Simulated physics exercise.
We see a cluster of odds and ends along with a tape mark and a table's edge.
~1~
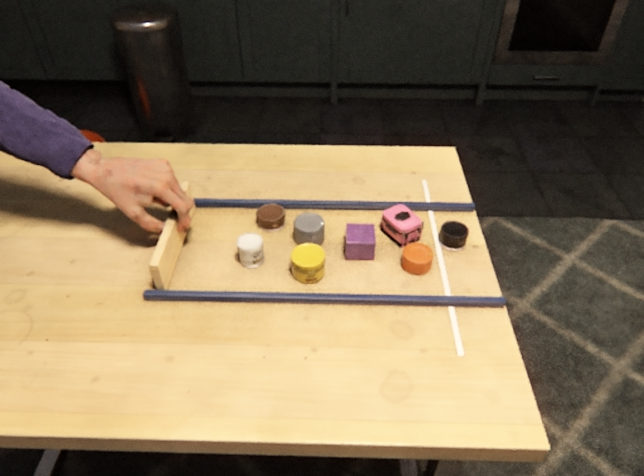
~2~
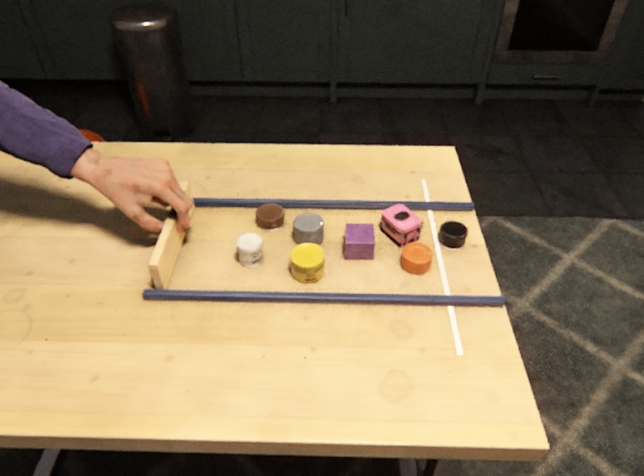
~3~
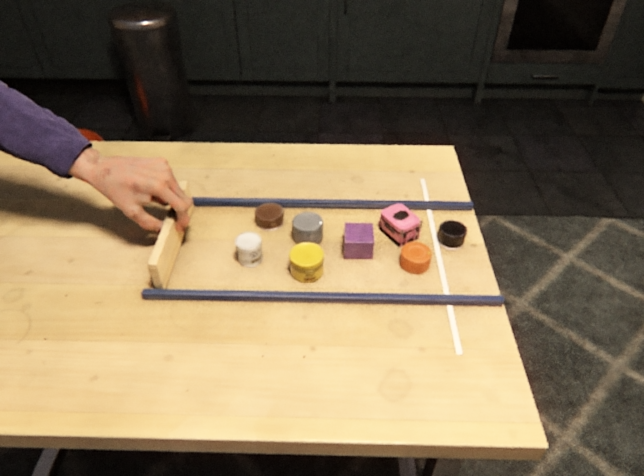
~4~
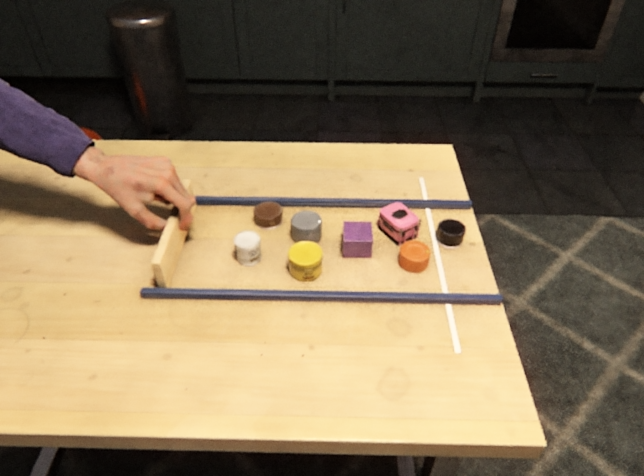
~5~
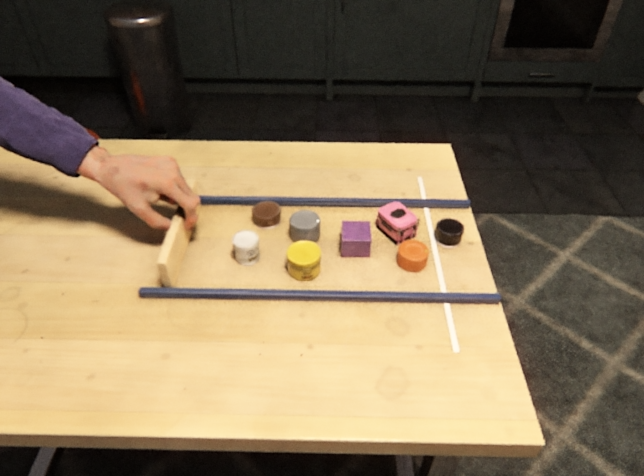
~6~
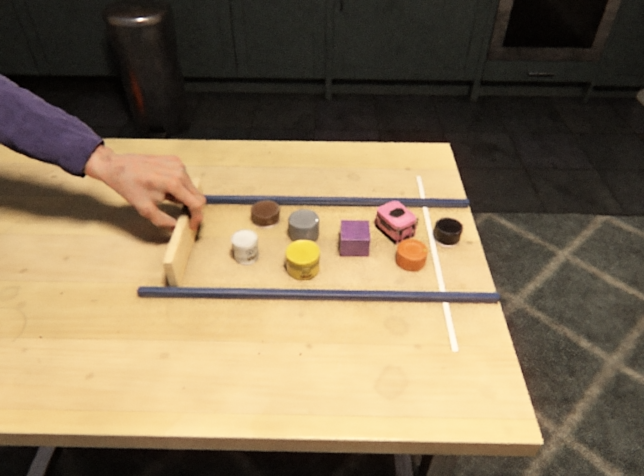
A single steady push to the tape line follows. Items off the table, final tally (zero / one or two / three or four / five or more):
Tally: One to two.
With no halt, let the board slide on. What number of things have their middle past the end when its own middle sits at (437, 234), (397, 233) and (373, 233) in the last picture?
The numbers past the end are 2, 0 and 0.
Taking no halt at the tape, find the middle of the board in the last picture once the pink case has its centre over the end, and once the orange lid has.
Around (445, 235), then around (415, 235).
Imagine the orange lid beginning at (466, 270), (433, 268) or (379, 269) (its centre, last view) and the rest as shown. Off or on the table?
Result for the orange lid, in order - saved; saved; saved.
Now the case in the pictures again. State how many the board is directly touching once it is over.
The answer is 4.
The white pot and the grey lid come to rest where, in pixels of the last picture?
In order, first (451, 253), then (449, 234).
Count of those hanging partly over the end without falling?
Overhang count: 2.
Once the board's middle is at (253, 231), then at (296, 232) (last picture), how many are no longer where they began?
By then 2, and 4.
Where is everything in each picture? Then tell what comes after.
Black tin (454, 236); orange lid (417, 259); pink case (401, 226); board (175, 233); tape (439, 252), in the first picture.
Orange lid (417, 258); yellow tub (308, 263), in the second picture.
Pink case (400, 224); board (173, 232), in the third picture.
Black tin (451, 234); purple block (357, 240), in the fourth picture.
Orange lid (413, 256); grey lid (305, 228), in the fifth picture.
Black tin (448, 232); orange lid (412, 255); pink case (396, 222); board (186, 230); tape (434, 248), in the sixth picture.
A little later, none off yet; black tin at rest near (448, 232); orange lid at rest near (412, 255); pink case at rest near (396, 222).
Next, none off yet; black tin shifted a little near (464, 234); orange lid shifted well along near (472, 263); pink case shifted about its own width near (434, 221).
When it is over, the number that fall off is one or two; down, orange lid and black tin.
